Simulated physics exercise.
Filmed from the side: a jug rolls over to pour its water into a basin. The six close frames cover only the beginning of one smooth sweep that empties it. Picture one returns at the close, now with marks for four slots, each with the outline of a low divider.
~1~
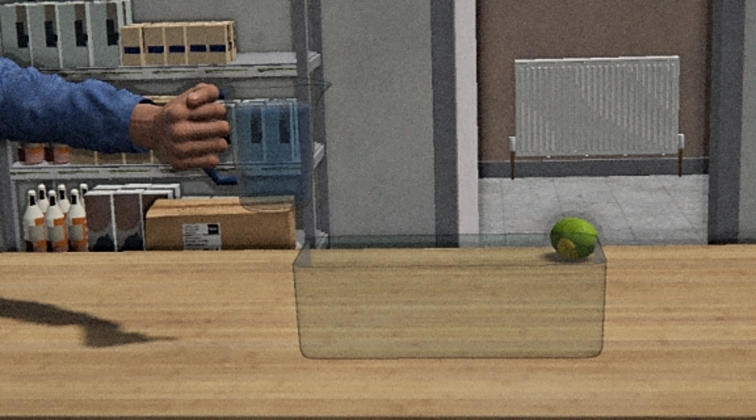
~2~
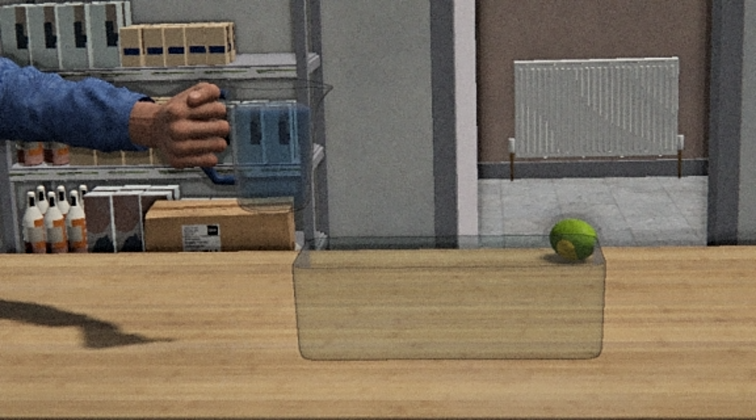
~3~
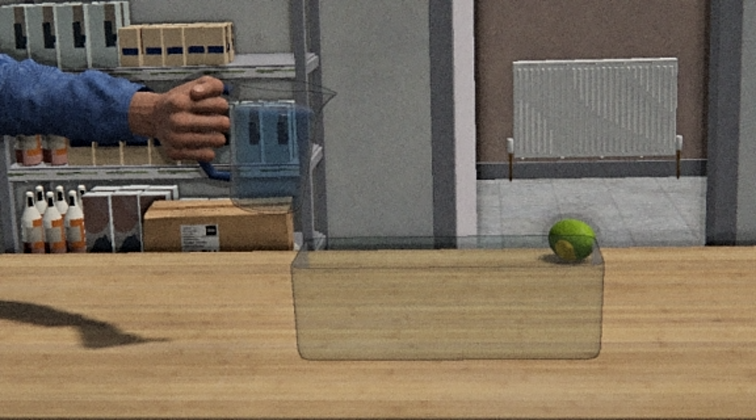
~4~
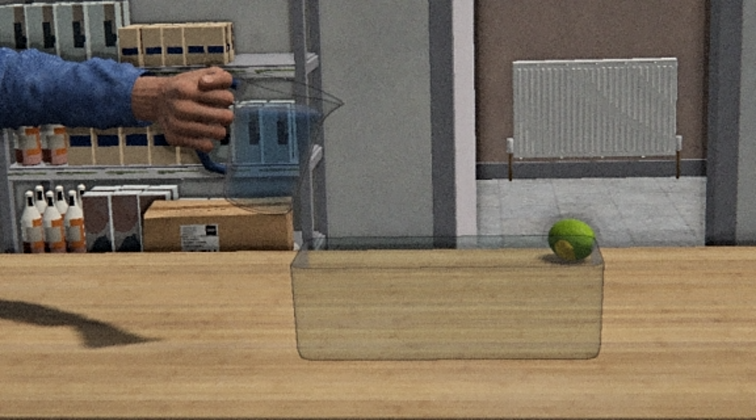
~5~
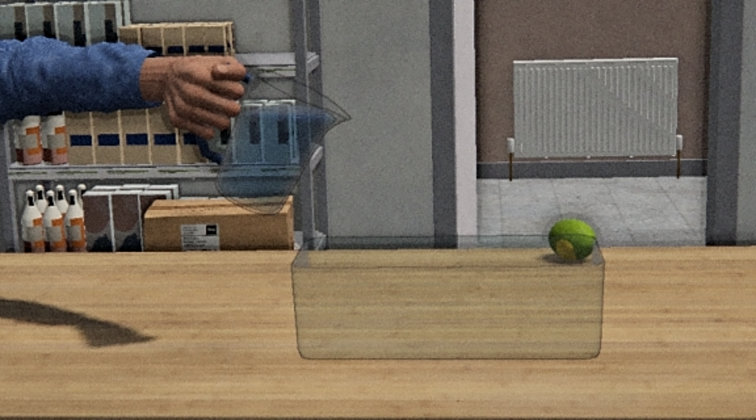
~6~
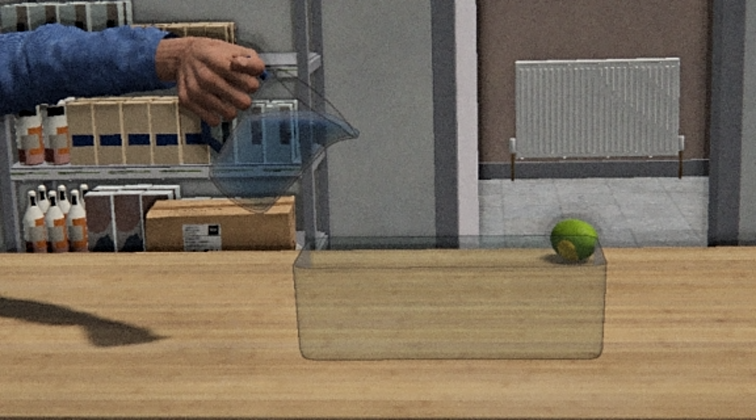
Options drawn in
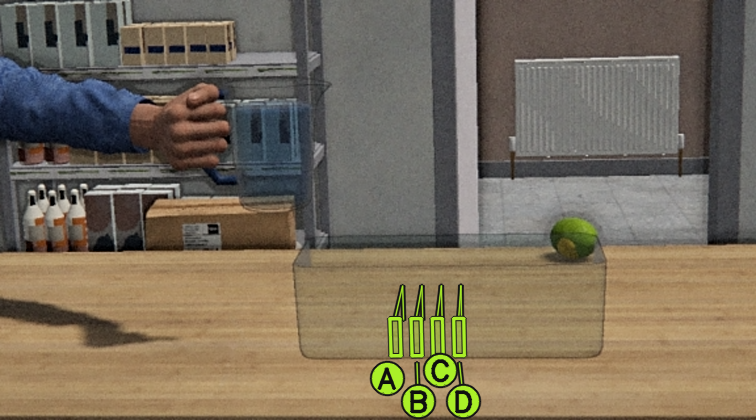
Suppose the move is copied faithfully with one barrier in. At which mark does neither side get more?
Take A.
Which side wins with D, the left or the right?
More ends on the left.
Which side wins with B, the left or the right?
The left side.
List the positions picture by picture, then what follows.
Upright, lip at (330, 84); basin from (300, 357) to (603, 356); nothing has left yet, in the first frame.
Upright, lip at (331, 87); nothing has left yet, in the second frame.
Tipped about 7°, lip at (336, 93); nothing has left yet, in the third frame.
Tipped about 16°, lip at (343, 103); nothing has left yet, in the fourth frame.
Tipped about 27°, lip at (350, 118); nothing has left yet, in the fifth frame.
Tipped about 40°, lip at (356, 136); water is over the lip, down to (356, 136), in the sixth frame.
On the marked copy, A at (395, 363); B at (416, 362); C at (438, 362); D at (459, 362).
If A is chosen, about 50 % ends left of the wall and 49 % right of it.
If B is chosen, about 78 % ends left of the wall and 15 % right of it; 7 % is lost outside.
If C is chosen, about 91 % ends left of the wall and 5 % right of it; 4 % is lost outside.
If D is chosen, about 92 % ends left of the wall and 6 % right of it.
